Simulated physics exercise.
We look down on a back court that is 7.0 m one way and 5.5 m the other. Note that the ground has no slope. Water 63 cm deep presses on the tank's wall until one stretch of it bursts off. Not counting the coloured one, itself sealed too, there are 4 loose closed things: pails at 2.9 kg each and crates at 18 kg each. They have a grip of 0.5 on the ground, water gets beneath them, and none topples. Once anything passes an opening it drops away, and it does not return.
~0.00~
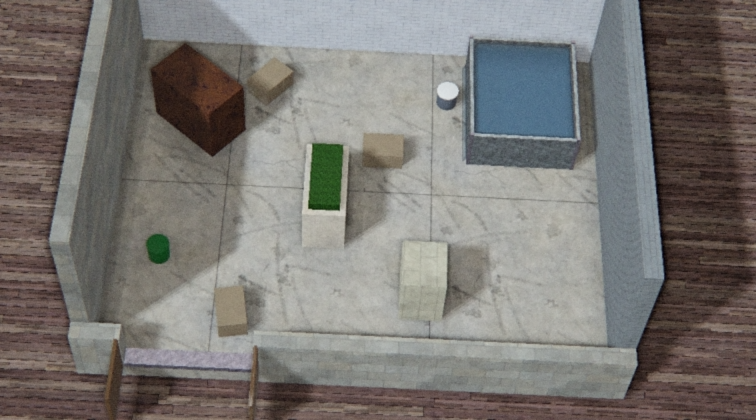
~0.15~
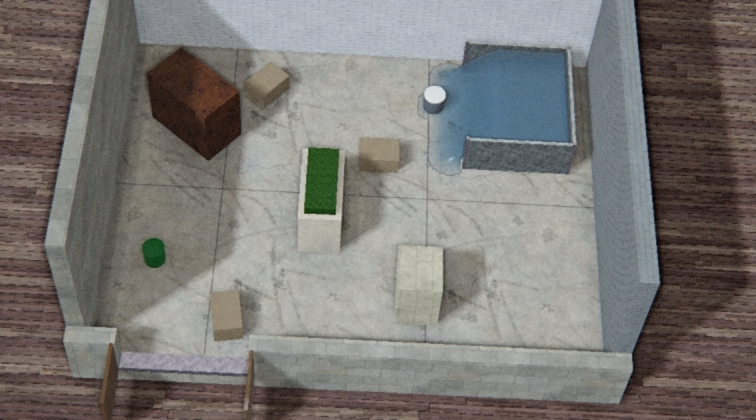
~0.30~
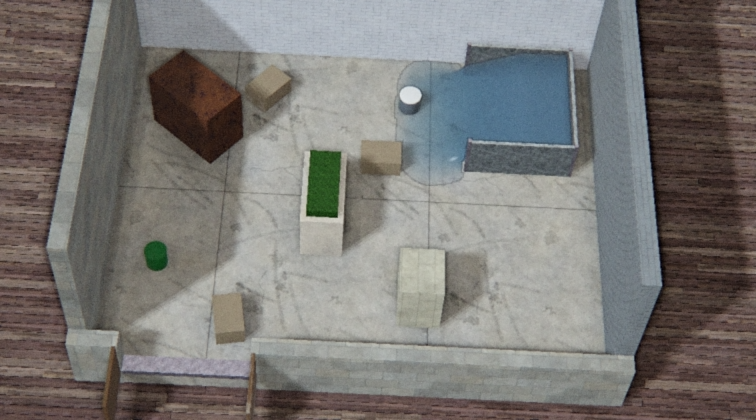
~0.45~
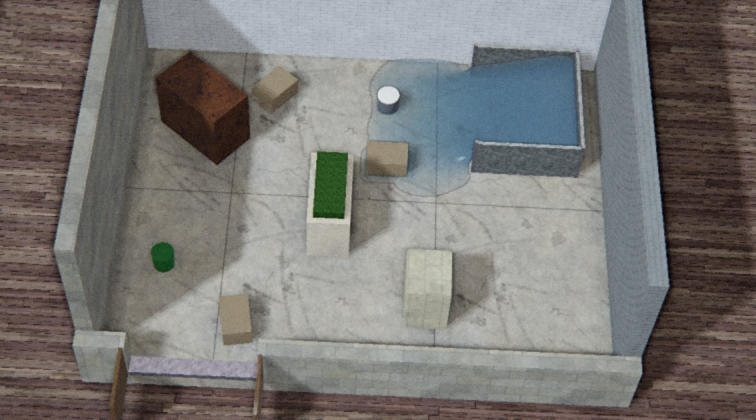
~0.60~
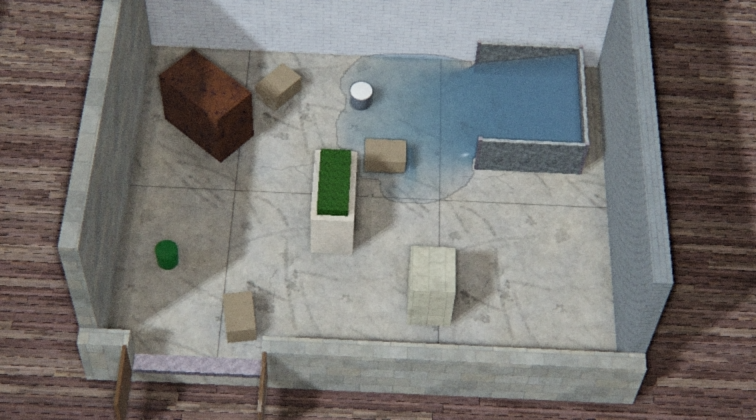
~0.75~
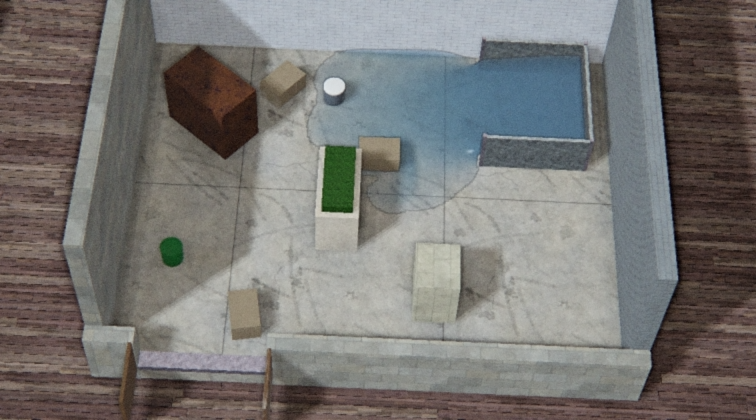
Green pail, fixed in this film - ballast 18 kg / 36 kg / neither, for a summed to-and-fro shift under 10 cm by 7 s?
36 kg only.
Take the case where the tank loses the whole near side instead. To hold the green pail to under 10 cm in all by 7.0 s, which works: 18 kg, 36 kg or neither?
Then, in short, the smaller is plenty.
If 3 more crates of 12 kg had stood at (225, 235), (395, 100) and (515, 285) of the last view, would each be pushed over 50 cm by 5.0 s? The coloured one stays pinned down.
In the given order, I'd say greater, greater, smaller.
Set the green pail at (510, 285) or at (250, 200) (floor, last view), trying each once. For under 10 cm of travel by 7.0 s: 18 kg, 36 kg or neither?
In that order: The smaller is enough; the smaller is enough.
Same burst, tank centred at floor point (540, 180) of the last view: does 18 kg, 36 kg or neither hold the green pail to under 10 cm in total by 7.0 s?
In that case the answer is that either mass works.
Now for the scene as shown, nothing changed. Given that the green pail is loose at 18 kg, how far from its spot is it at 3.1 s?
Around 0 centimetres out of place.
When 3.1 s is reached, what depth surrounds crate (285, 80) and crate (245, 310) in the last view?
Some 24 cm at the first, some 0 cm at the second.
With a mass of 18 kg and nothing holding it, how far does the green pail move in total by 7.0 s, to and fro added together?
30 cm, roughly.
After 1.4 s the green pail would be 0 cm from its start with 18 kg and 0 cm from its start with 36 kg; 0 cm of water round it then.
After 3.1 s the green pail would be 0 cm from its start with 18 kg and 0 cm from its start with 36 kg; 7 cm of water round it then.
After 4.9 s the green pail would be 31 cm from its start with 18 kg and 0 cm from its start with 36 kg; 6 cm of water round it then.
After 7.0 s the green pail would be 31 cm from its start with 18 kg and 0 cm from its start with 36 kg; 3 cm of water round it then.
